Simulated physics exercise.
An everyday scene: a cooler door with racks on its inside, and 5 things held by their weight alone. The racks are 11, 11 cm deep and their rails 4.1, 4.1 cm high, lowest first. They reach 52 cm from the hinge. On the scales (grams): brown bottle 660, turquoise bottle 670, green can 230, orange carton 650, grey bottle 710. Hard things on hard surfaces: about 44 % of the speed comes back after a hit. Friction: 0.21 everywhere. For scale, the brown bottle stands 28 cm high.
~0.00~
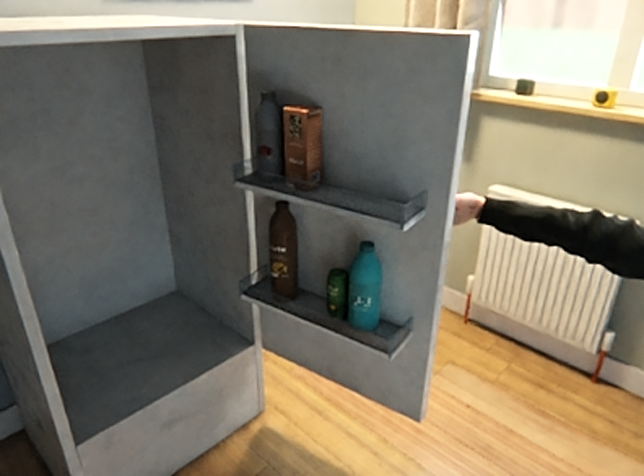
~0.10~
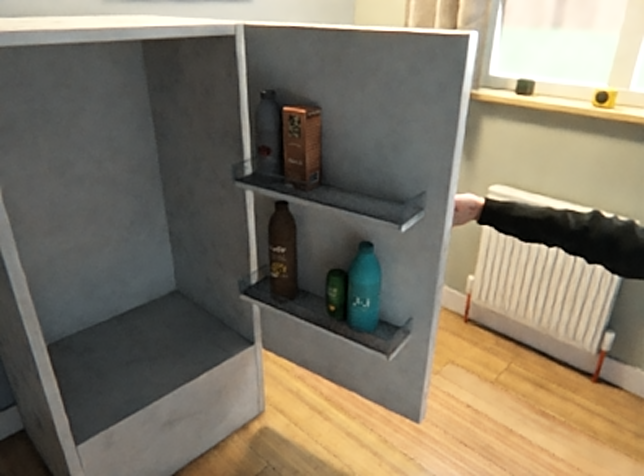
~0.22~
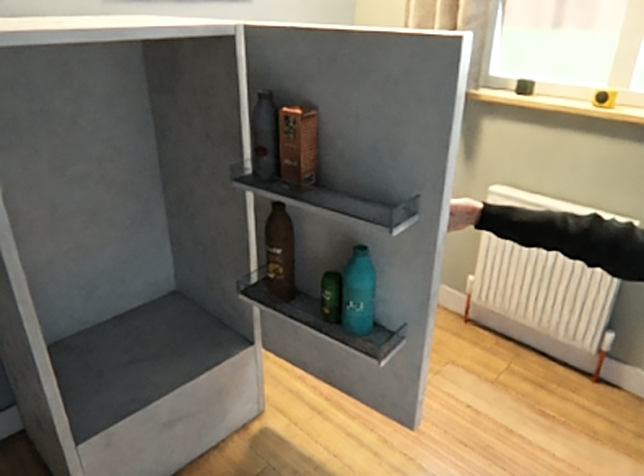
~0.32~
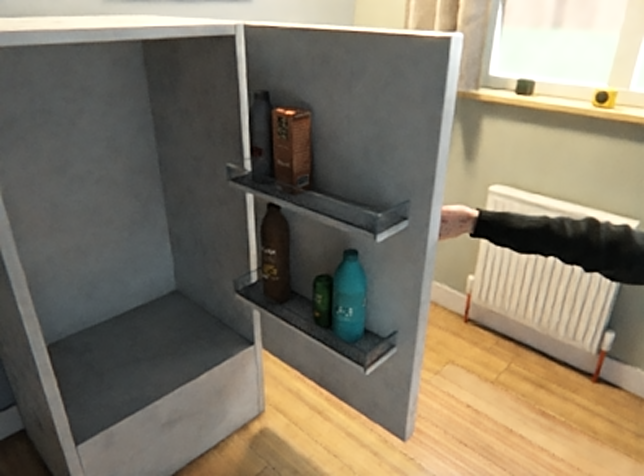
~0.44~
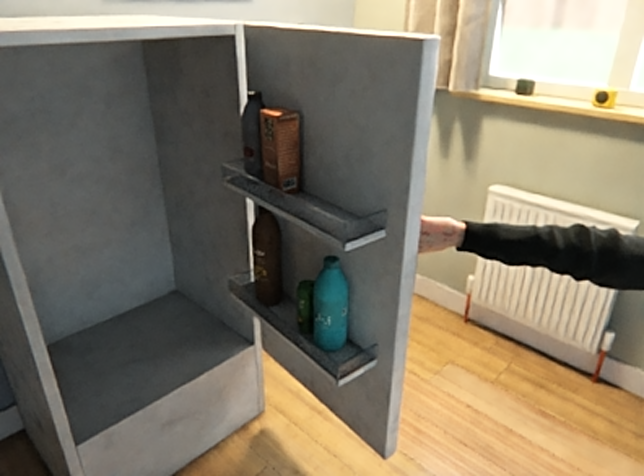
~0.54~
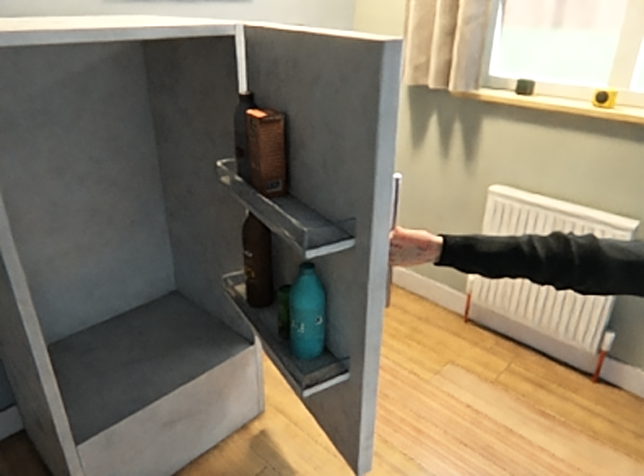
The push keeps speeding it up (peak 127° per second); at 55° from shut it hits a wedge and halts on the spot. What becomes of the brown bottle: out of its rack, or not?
The brown bottle keeps to its rack.
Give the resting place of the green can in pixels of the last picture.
At about (241, 316).
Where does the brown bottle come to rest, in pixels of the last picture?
Around (230, 255).
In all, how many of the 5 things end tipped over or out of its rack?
In all, 1.
By 0.74 s, open by 55°; turquoise bottle 2 cm from its spot; green can 2 cm from its spot.
By 0.94 s, open by 55°; brown bottle 2 cm from its spot near (231, 255); turquoise bottle tilted 28°; orange carton 3 cm from its spot.
When it is over (2.1 s), lying over behind the rails, turquoise bottle; the other 4 within 5 cm of the start. In the last view, brown bottle near (230, 255).
